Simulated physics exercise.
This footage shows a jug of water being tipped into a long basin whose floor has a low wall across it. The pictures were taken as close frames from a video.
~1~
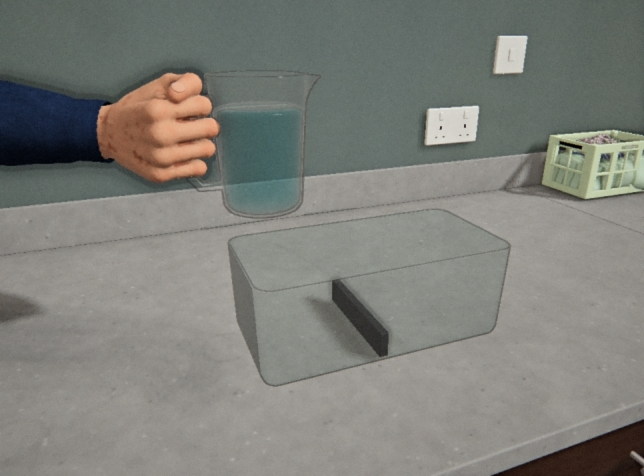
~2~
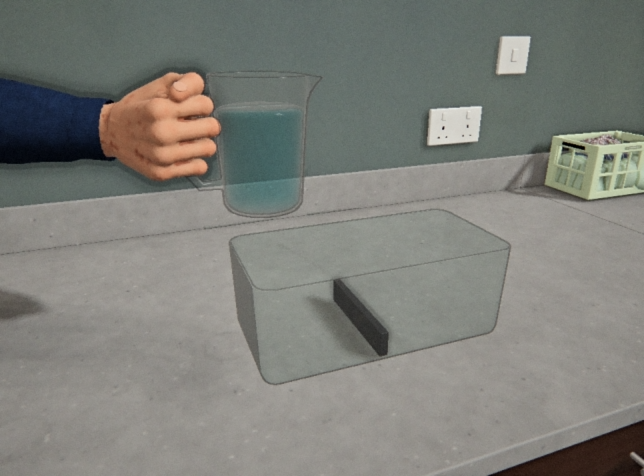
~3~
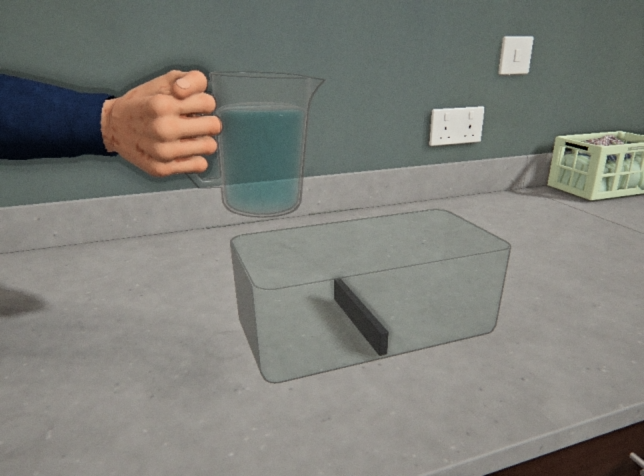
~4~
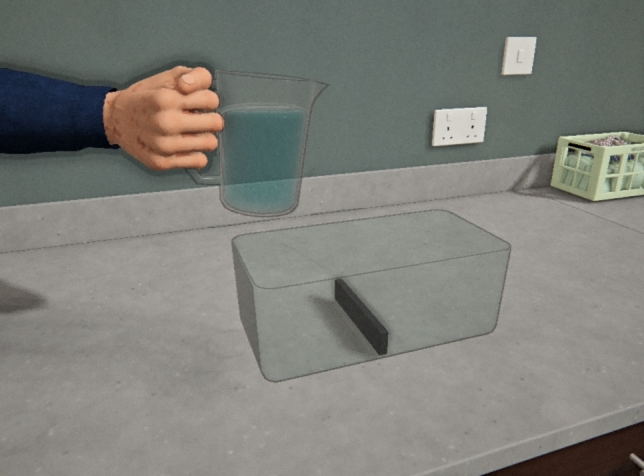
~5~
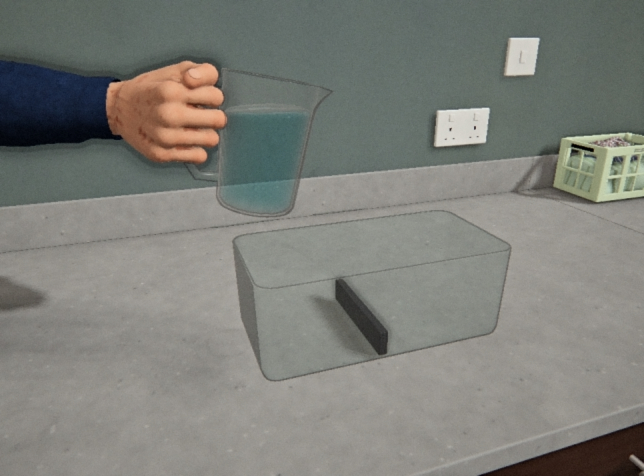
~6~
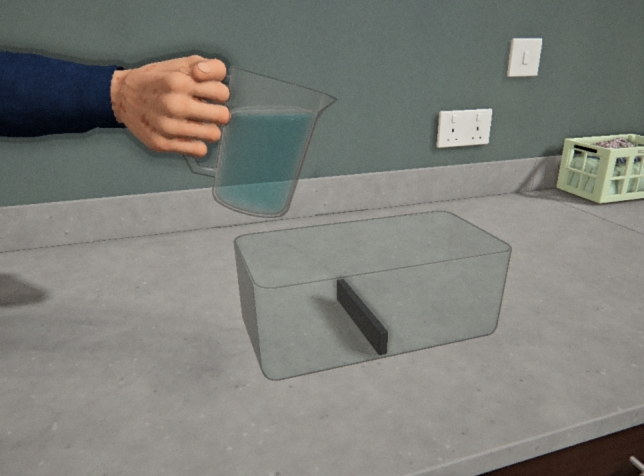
A hand slowly tilts a clear jug of blue water rightward above a long basin.
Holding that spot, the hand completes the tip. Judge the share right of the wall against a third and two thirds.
Past two thirds.
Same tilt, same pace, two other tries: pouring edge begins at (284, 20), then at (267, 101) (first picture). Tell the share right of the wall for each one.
You'd get around 60 per cent and then around 10 per cent.
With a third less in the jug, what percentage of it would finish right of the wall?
About 85 percent.
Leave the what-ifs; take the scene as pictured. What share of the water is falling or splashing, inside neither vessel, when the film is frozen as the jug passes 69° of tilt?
10 in a hundred.
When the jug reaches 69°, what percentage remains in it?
About 85 per cent.
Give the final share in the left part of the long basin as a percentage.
I'd say close to 15 per cent.
A moment on, the jug is tipped part way and 87 per cent is still to pour, 0 is left of the wall and 2 right of it.
Next, the jug is tipped on its side and 35 per cent is still to pour, 2 is left of the wall and 44 right of it.
Then the jug is tipped right over and 3 per cent is still to pour, 9 is left of the wall and 84 right of it.
Later the jug is tipped right over and 0 per cent is still to pour, 11 is left of the wall and 88 right of it.
At rest 13 per cent lies left of the wall, 86 right of it and 1 outside.
